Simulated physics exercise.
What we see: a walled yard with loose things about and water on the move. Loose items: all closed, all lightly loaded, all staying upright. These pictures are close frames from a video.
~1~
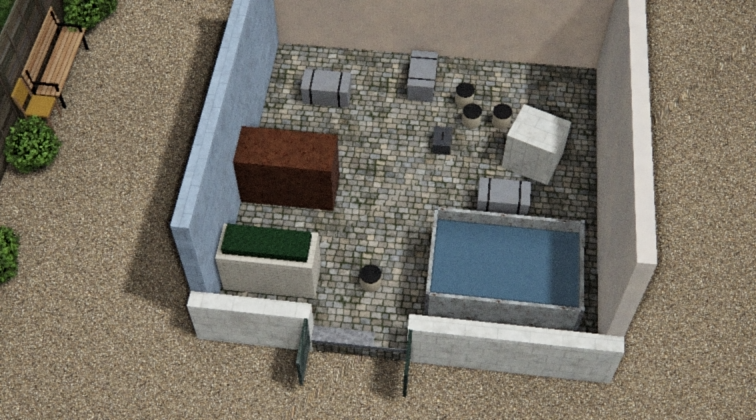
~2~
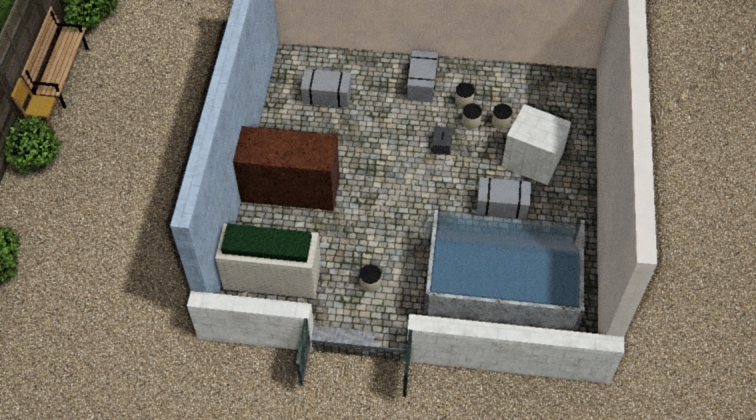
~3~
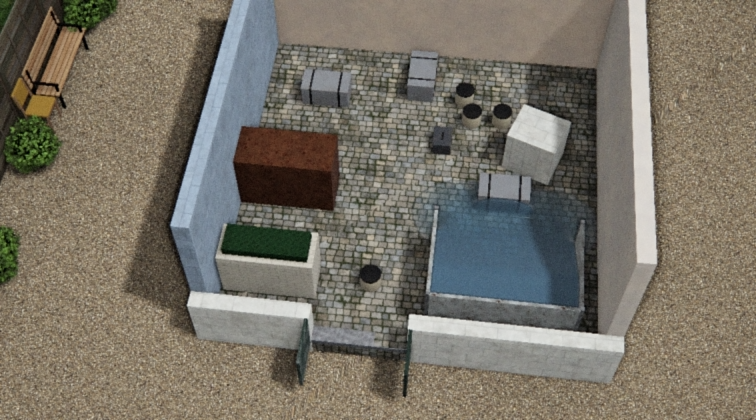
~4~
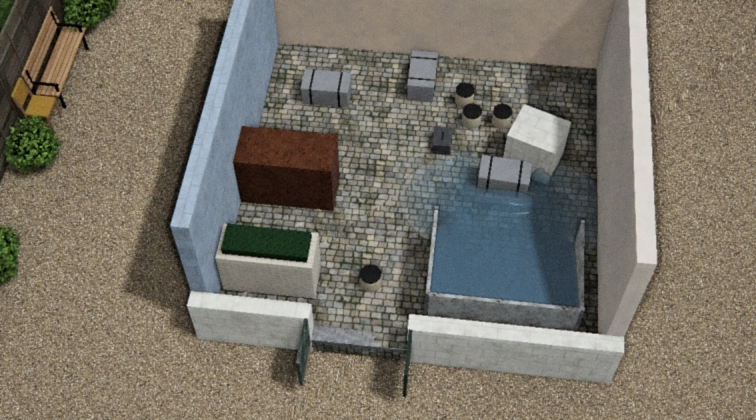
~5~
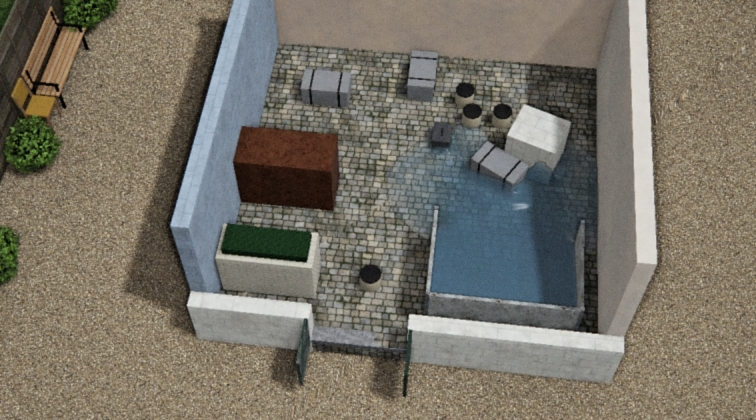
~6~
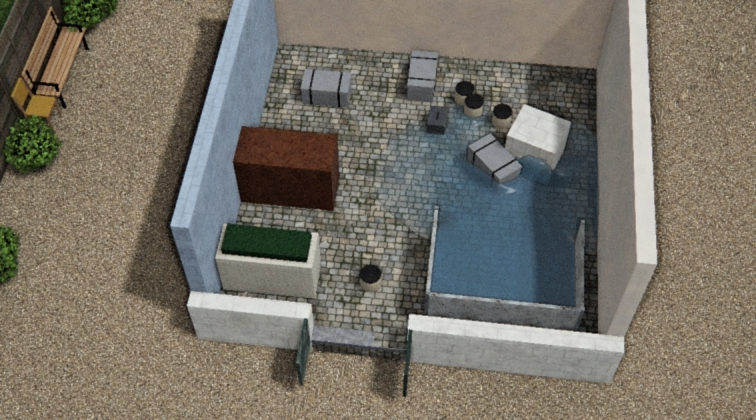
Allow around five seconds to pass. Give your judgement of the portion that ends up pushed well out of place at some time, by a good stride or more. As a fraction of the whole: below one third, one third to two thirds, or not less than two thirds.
Looks to me like two in three or more get shifted a long way.
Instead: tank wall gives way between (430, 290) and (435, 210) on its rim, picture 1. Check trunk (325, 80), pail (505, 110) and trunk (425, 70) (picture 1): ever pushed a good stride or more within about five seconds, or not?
In the order asked: Never gets that far, then goes the distance, then never gets that far.
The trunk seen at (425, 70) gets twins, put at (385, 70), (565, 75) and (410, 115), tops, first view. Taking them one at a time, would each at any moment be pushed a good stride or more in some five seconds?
First driven off, second driven off, third driven off.
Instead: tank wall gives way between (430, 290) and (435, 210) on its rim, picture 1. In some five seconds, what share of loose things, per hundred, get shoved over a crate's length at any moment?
That works out to some 60 %.
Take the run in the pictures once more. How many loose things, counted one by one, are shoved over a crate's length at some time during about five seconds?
The count is 7.
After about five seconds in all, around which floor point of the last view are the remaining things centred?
Estimate: Close to (369, 140) px.
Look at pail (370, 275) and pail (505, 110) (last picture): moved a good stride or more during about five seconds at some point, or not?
In order: Stayed within range; traveled far.
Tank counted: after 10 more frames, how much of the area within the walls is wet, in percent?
Near 65 %.
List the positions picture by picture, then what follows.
A trunk at (505, 191), on the bottom; a tote at (443, 136), on the bottom; 0 of 8 have shifted, in the first frame.
A trunk at (505, 191) rests on the ground; a tote at (443, 136), on the bottom; 0 of 8 have shifted, in the second frame.
A trunk at (505, 186), on the bottom, close to its start; a tote at (443, 136) rests on the ground; 1 of 8 have shifted, in the third frame.
A trunk at (505, 170) rests on the ground, a stride from its start; a tote at (443, 136), on the bottom; 1 of 8 have shifted, in the fourth frame.
A trunk at (500, 162) rests on the ground, a stride from its start; a tote at (442, 132) rests on the ground, close to its start; 2 of 8 have shifted, in the fifth frame.
A trunk at (495, 156), on the bottom, a stride from its start; a tote at (438, 116), on the bottom, a stride from its start; 3 of 8 have shifted, in the sixth frame.
A moment on, 4 of 8 are well off their spots; 1 afloat.
Next, 6 of 8 are well off their spots; 6 afloat.
Later, 6 of 8 are well off their spots; 7 afloat.
In the end, 6 of 8 are well off their spots, and 7 have been at some point; 7 afloat.
